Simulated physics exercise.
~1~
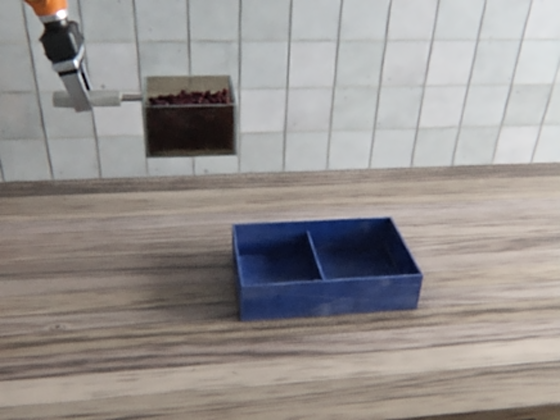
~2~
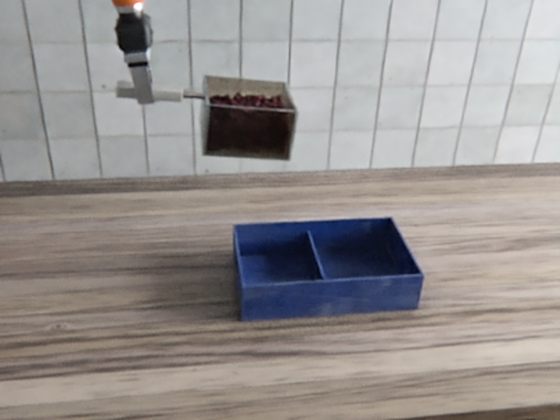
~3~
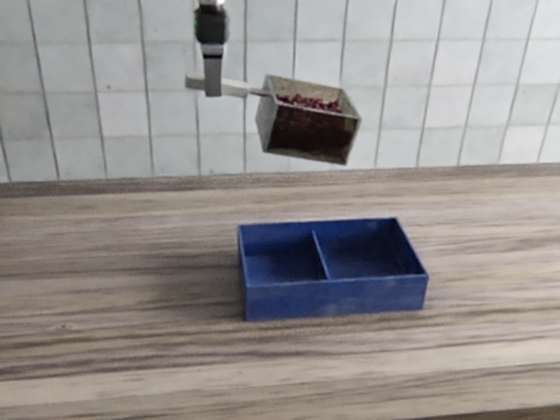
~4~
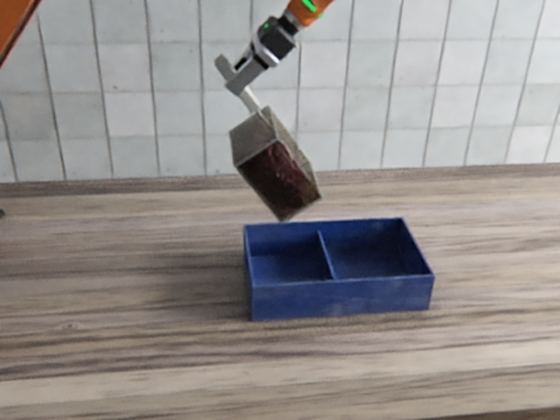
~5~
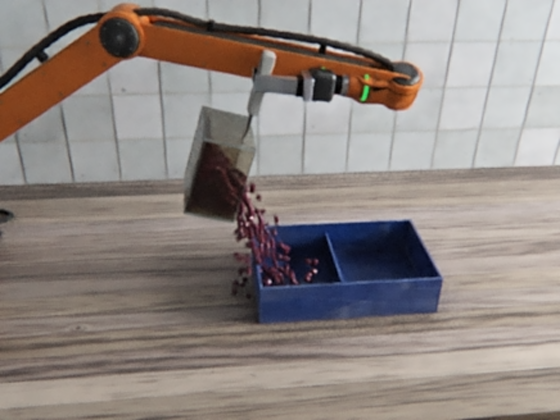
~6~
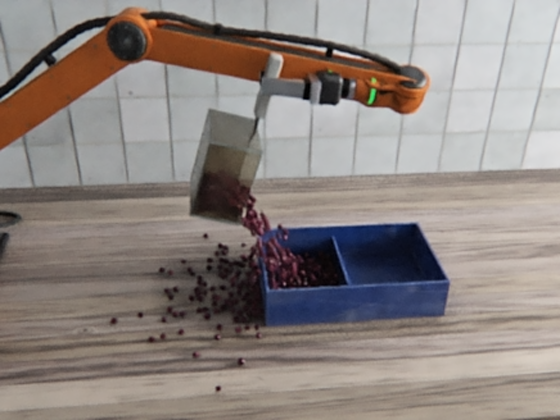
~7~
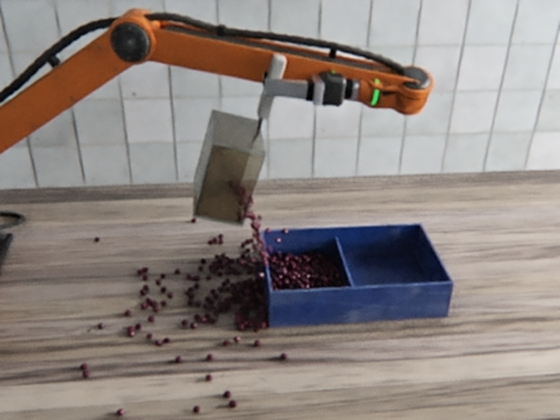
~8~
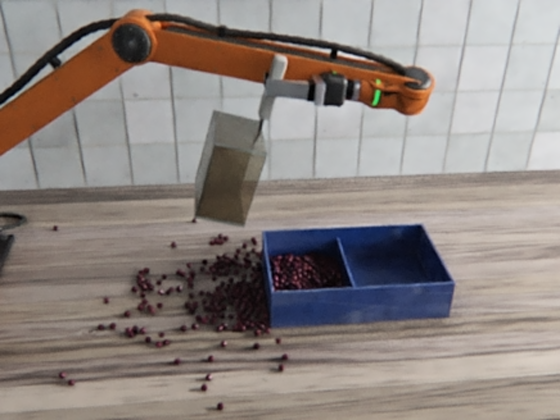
On a wooden table, a robot arm tips dark red beads into a blue divided crate, spilling many.
